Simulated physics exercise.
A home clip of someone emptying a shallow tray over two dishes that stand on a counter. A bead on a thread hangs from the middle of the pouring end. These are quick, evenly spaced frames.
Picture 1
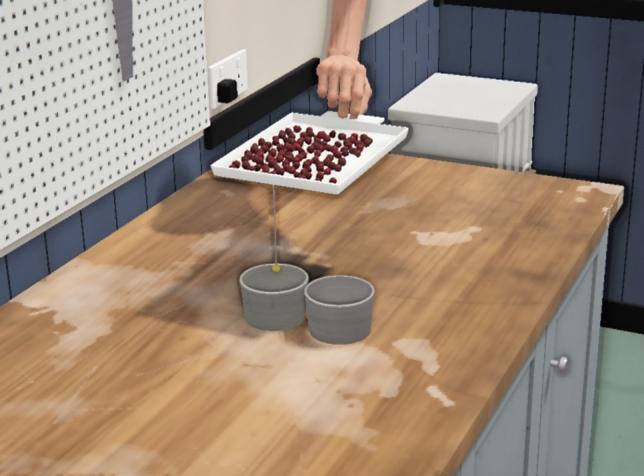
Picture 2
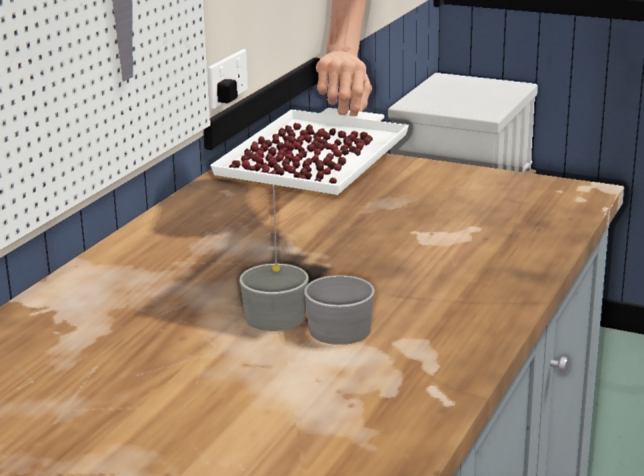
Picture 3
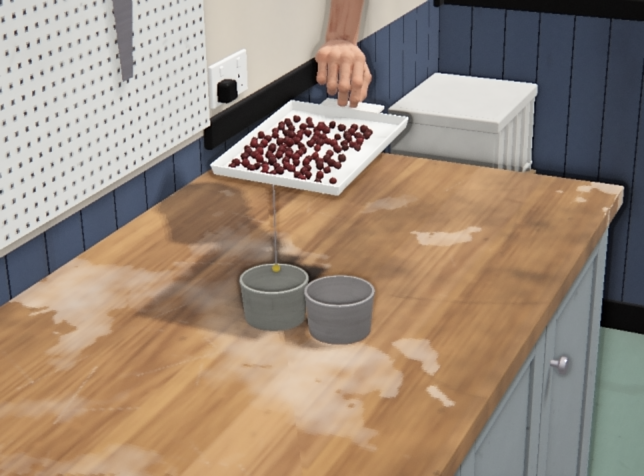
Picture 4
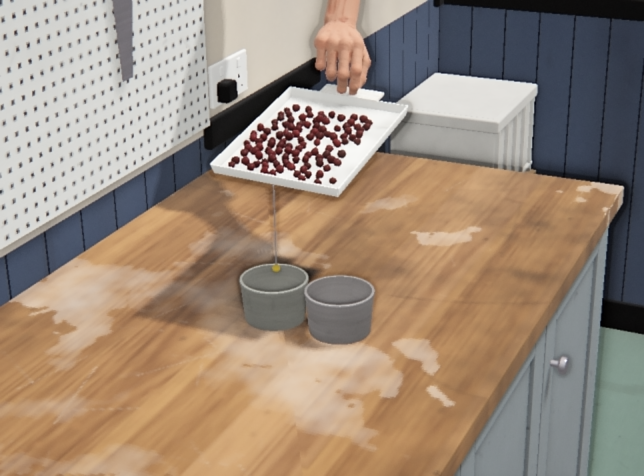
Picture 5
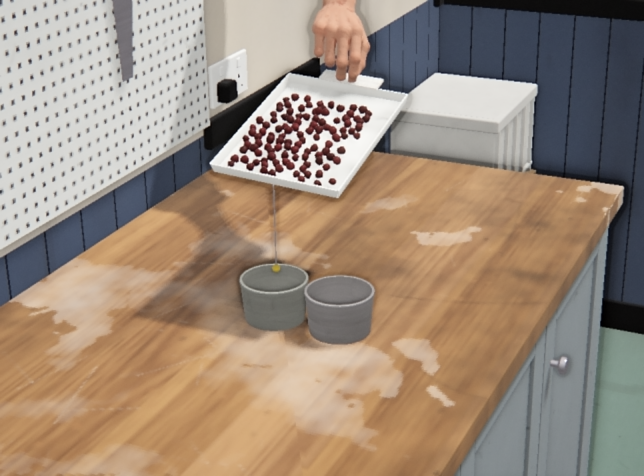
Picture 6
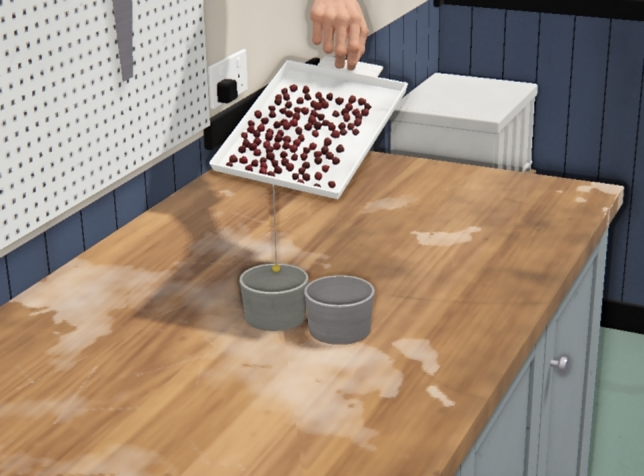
A hand slowly tilts a white tray of dark red berries above two gray dishes.
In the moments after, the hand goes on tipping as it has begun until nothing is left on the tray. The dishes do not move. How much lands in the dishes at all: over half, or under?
They take only the smaller part between them.
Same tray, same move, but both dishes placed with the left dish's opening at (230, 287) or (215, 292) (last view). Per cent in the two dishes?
In turn 70 and 60 in a hundred.
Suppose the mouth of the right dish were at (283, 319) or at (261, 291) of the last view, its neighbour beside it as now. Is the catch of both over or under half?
At the first place below a half, at the second the smaller part.
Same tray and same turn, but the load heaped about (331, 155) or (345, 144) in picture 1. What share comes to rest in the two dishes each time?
First some 20, then 30 per cent.
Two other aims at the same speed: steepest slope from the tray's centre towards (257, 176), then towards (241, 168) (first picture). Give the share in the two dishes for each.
First some 0, then 10 per cent.
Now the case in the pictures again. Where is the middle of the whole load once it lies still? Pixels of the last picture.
Near (306, 352).
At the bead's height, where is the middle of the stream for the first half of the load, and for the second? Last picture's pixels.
At about (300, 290), then at (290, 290).
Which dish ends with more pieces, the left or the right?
That is the right-hand dish.
Just after the last frame, tray tipped steeply; almost all on the tray; just a few in the air.
A moment on, tray tipped past a quarter turn; roughly a quarter on the tray; about a tenth in the right dish; about a tenth outside both; roughly two thirds in the air.
Further on, tray tipped past a quarter turn; roughly a quarter in the right dish; just a few in the left dish; roughly two thirds outside both.
When it is over, tray tipped past a quarter turn; roughly a quarter in the right dish; just a few in the left dish; roughly two thirds outside both.
